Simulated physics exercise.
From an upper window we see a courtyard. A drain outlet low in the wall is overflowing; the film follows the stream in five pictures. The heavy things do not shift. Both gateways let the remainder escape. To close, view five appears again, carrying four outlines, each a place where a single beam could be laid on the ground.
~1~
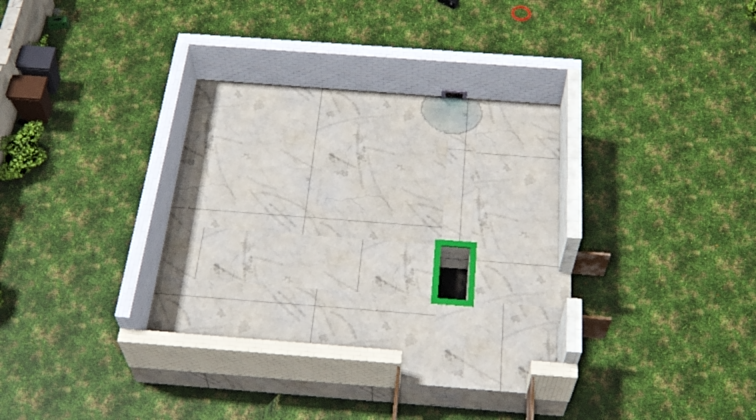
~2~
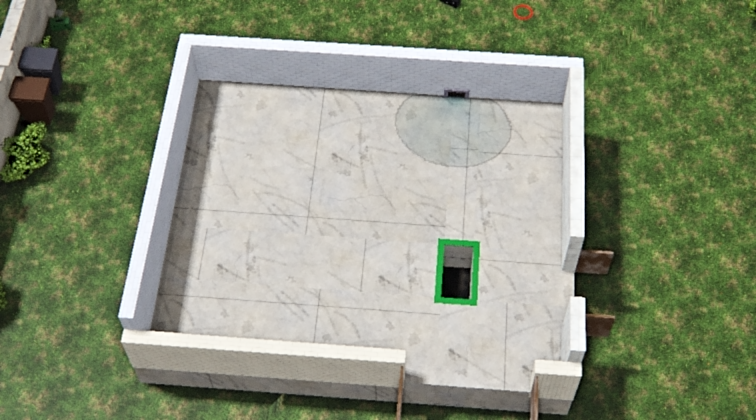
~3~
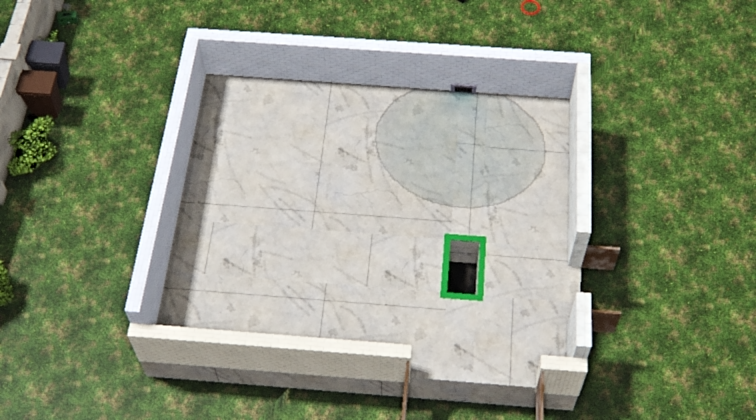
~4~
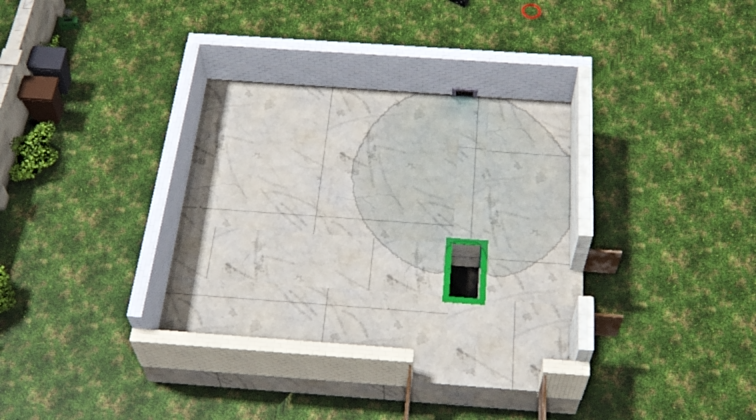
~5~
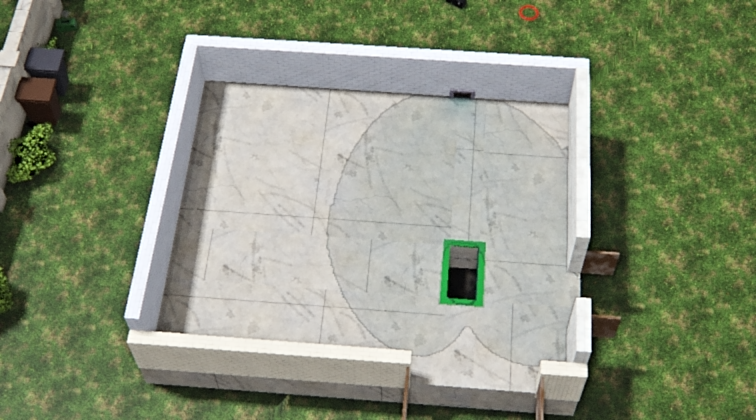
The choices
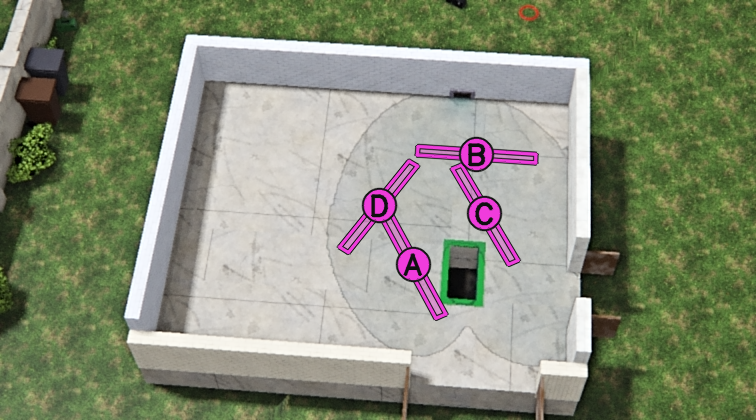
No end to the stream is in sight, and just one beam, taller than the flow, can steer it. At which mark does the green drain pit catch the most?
A.
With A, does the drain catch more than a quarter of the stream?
Yes.
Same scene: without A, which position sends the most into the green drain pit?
That would be D.
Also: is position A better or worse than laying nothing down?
Position A is better.
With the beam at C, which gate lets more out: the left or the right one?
The left one.
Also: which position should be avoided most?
Here it is position B.
On the marked copy, A from (386, 216) to (440, 316); B from (417, 150) to (535, 158); C from (456, 167) to (513, 262); D from (343, 249) to (413, 163).
With A, about 47 % of the stream goes into the green drain pit, about 51 % out by the gates.
With B, about 11 % of the stream goes into the green drain pit, about 84 % out by the gates.
With C, about 17 % of the stream goes into the green drain pit, about 79 % out by the gates.
With D, about 29 % of the stream goes into the green drain pit, about 66 % out by the gates.
